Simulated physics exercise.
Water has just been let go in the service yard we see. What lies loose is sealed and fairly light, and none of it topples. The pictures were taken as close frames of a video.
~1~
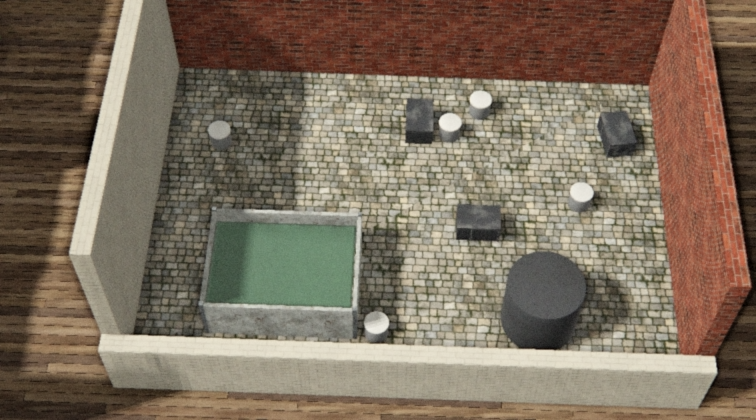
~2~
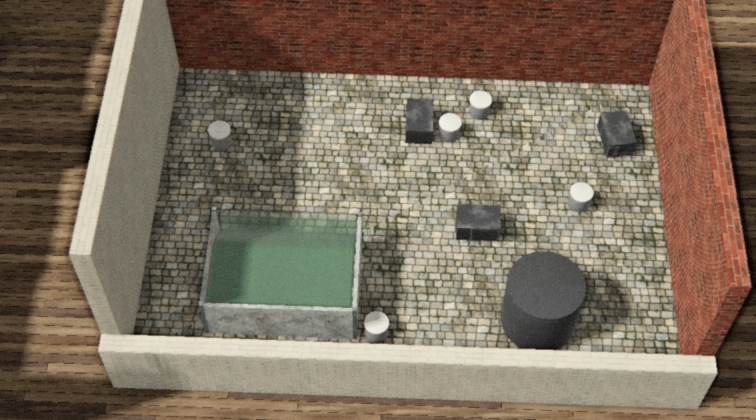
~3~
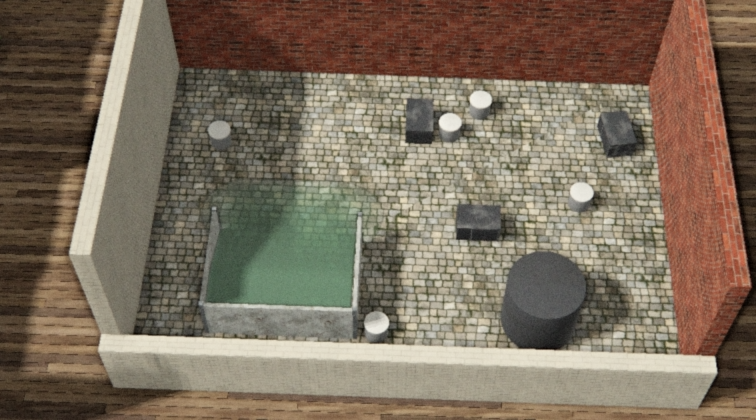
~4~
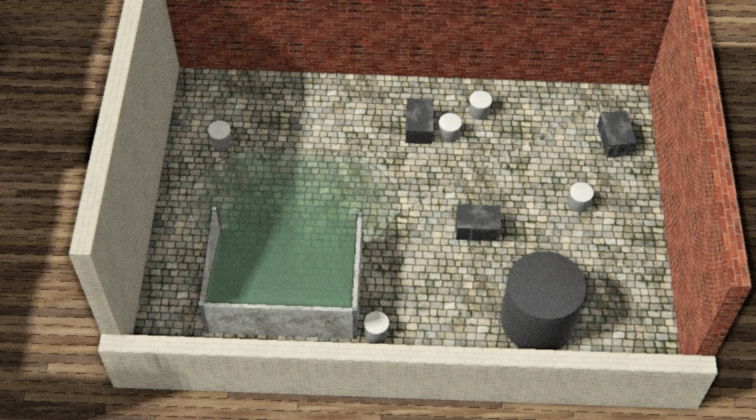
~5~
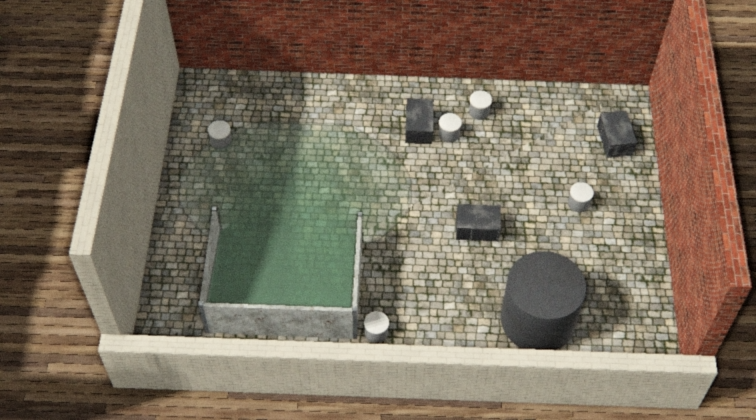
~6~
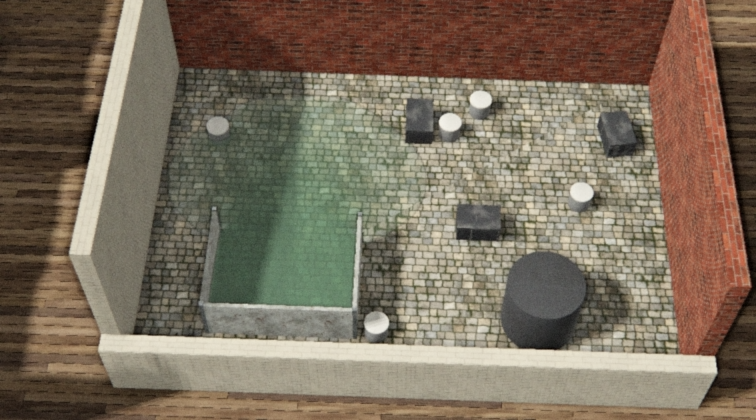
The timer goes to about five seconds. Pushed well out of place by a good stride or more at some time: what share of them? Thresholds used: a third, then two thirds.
It climbs to two thirds.
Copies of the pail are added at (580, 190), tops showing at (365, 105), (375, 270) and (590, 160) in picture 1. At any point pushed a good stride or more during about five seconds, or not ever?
Copy one: Slides well clear; copy two: Barely shifts; copy three: Slides well clear.
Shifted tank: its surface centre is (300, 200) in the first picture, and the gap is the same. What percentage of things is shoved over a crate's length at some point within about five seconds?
I'd put it close to 80 percent.
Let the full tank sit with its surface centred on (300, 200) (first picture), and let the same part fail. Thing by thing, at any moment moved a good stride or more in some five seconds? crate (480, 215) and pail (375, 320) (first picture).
In order: Distance not reached, distance not reached.
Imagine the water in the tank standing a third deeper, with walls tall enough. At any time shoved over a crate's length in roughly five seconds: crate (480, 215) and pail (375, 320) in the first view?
Each in sequence - never got there, never got there.
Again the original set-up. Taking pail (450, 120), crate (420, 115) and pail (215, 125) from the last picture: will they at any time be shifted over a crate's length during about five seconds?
Listed order gives past that mark, then past that mark, and lastly past that mark.
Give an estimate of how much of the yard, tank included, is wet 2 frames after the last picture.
My guess is around 40 per cent.
A moment on, 1 of 8 are well off their spots; 0 afloat.
Next, 4 of 8 are well off their spots; 4 afloat.
Later, 4 of 8 are well off their spots; 3 afloat.
In the end, 6 of 8 are well off their spots, and 6 have been at some point; 6 afloat.
